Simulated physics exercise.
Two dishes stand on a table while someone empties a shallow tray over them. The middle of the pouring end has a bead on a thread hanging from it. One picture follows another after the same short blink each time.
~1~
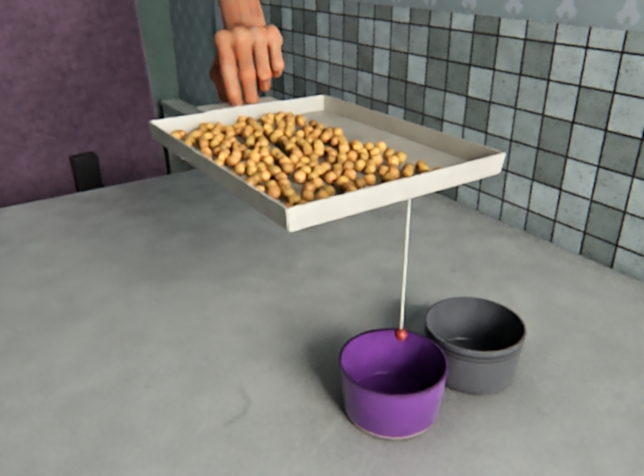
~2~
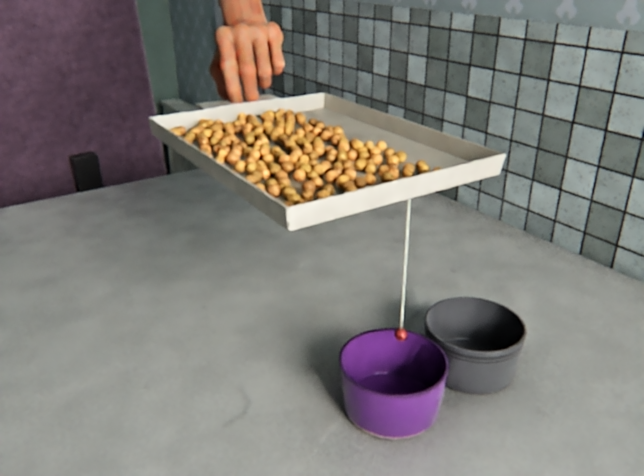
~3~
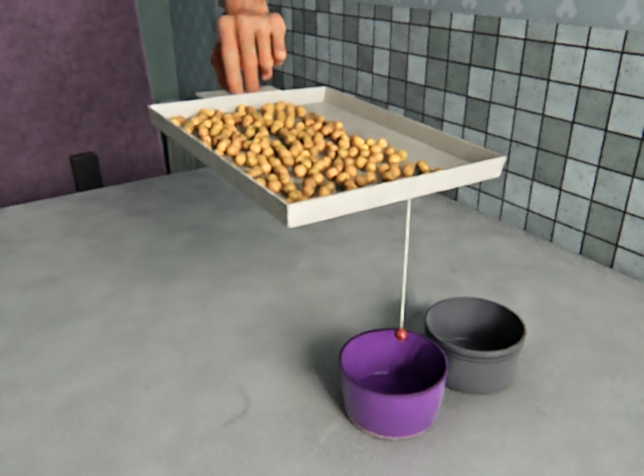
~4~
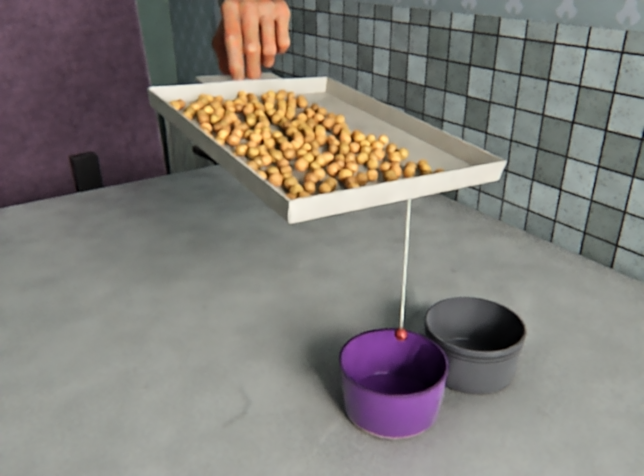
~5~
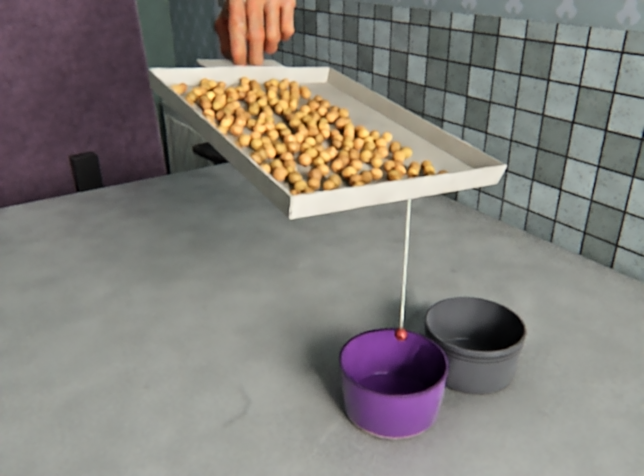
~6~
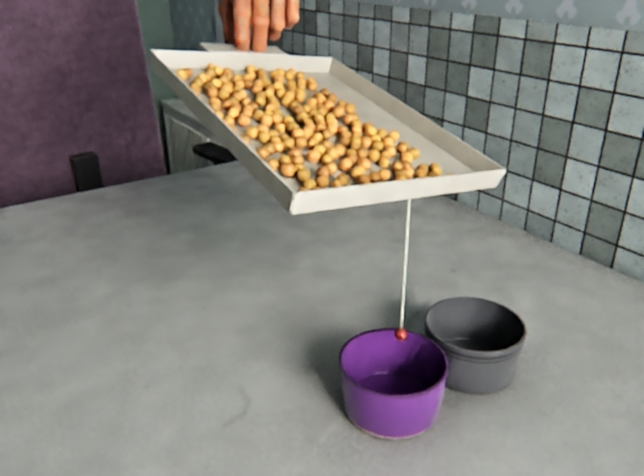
A hand held the far end of a shallow tray of small, tan, nut-like pieces above a purple dish and a gray one, then gradually raised that end, and the pieces shifted slightly.
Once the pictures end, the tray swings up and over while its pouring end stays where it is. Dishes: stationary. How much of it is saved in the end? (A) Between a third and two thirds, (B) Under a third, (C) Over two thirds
C, over two thirds.
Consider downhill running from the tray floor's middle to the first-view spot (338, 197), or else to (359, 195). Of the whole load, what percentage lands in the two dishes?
I'd expect around 0 in a hundred first and around 10 in a hundred second.
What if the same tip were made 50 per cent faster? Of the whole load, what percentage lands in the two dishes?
It would be some 70 in a hundred.
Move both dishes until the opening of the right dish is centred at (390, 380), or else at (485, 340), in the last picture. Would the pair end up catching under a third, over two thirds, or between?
The two tries give, in order: Under a third; one to two thirds.
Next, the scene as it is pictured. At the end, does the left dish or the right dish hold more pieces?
At rest, the fuller dish is the one at right.
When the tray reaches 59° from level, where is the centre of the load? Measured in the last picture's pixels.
Roughly at (441, 153).
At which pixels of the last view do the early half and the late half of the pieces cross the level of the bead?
I'd place the first part at (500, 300) and the rest at (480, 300).
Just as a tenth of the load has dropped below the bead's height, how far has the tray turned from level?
It is at around 75 degrees by then.
Just after the last frame, tray tipped steeply; almost all on the tray; just a few in the right dish; about a tenth in the air.
A moment on, tray tipped right over; about a tenth on the tray; just a few in the left dish; roughly two thirds in the right dish; roughly a quarter outside both; about a tenth in the air.
Further on, tray tipped past a quarter turn; just a few in the left dish; the larger part in the right dish; roughly a quarter outside both.
When it is over, tray tipped past a quarter turn; just a few in the left dish; the larger part in the right dish; roughly a quarter outside both.
